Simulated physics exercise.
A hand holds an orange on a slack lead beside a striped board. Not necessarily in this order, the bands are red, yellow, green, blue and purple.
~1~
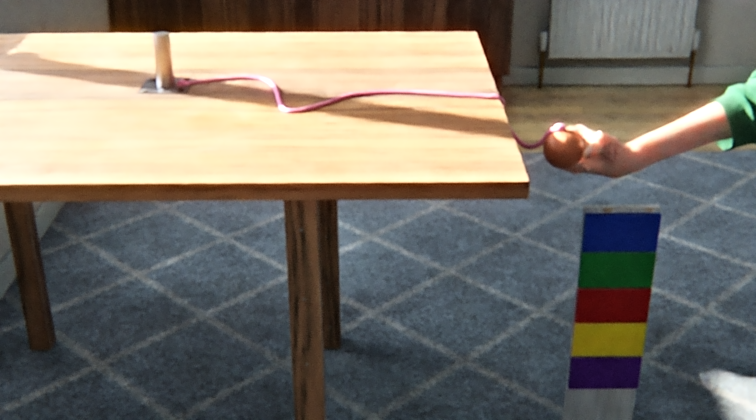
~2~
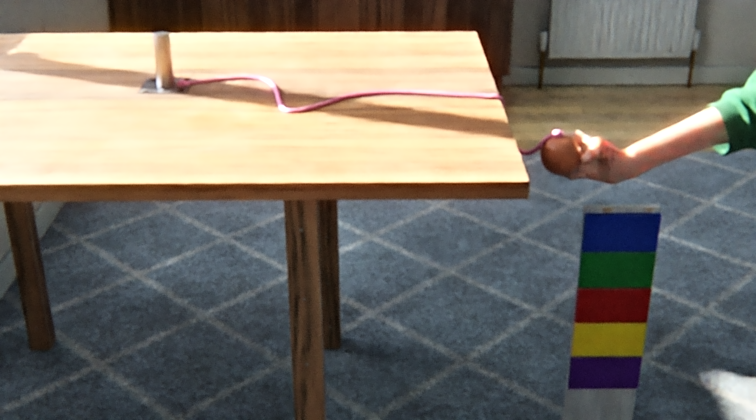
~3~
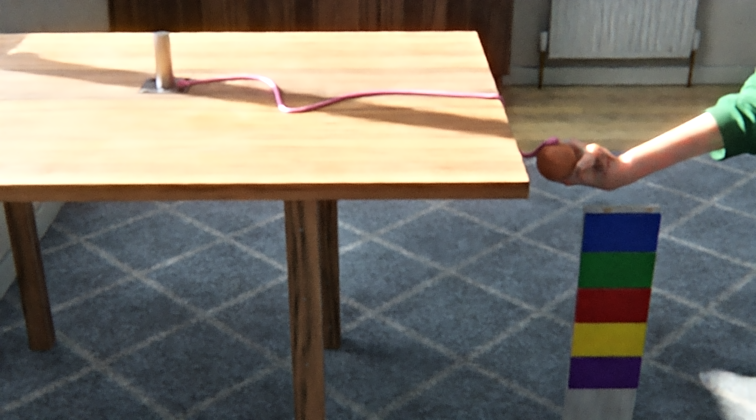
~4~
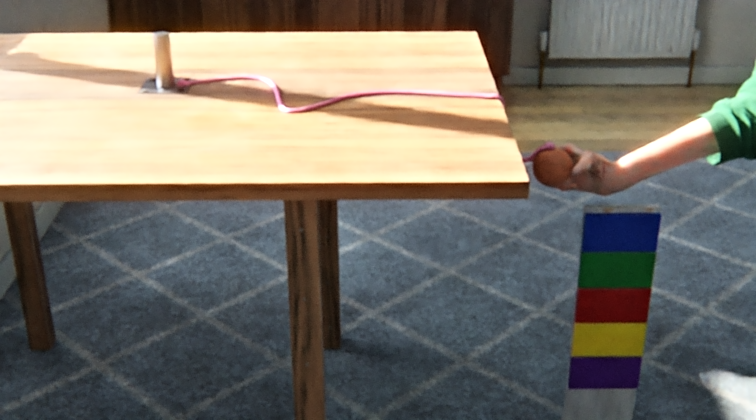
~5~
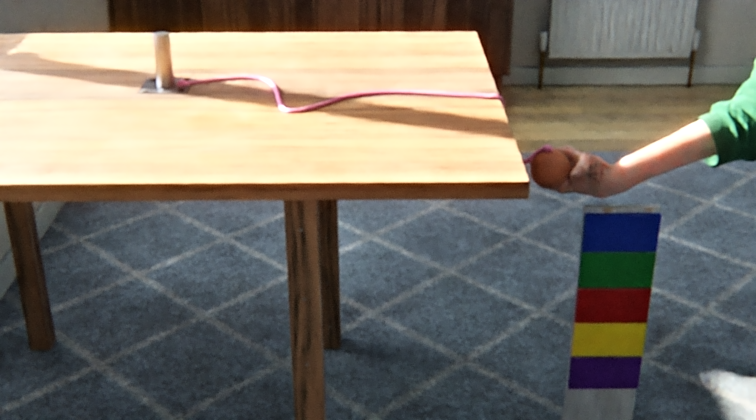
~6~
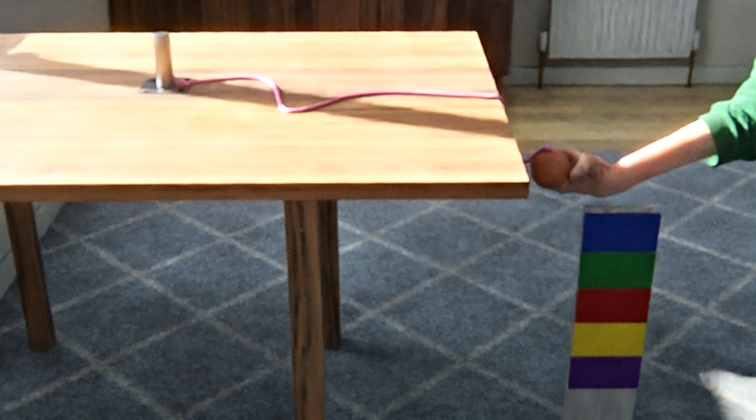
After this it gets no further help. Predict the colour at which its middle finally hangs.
Prediction: Red.
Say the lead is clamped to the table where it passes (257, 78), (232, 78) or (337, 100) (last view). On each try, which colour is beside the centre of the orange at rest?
It ends beside red the first time, red the second and blue the third.
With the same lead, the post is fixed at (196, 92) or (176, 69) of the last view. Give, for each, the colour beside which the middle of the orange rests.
In turn, yellow and then red.
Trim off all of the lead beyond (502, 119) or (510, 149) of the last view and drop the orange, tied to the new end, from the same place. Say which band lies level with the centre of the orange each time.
It would be blue; green.
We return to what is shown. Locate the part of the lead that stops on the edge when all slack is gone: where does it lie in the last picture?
In the last picture it is at roughly (406, 93).
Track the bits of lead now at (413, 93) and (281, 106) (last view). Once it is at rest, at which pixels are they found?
I'd put the first at about (502, 111) and the other at about (348, 94).
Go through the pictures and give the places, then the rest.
In the first frame, orange (564, 149); blue (622, 234); green (617, 271); red (613, 306); yellow (609, 341); purple (605, 374).
In the second frame, orange (561, 155); lead through (223, 79) (278, 94) (326, 104) (406, 93) (500, 104).
In the third frame, orange (556, 162).
In the fourth frame, orange (553, 167); lead through (223, 79) (278, 94) (326, 104) (406, 93) (500, 104).
In the fifth frame, orange (550, 170).
In the sixth frame, orange (550, 170); lead through (223, 79) (278, 94) (326, 104) (406, 93) (500, 104).
Soon after, orange near (501, 284); level with green.
After that, orange near (497, 296); level with red.
In the end, orange near (495, 299); level with red. Its middle rests at the red band.
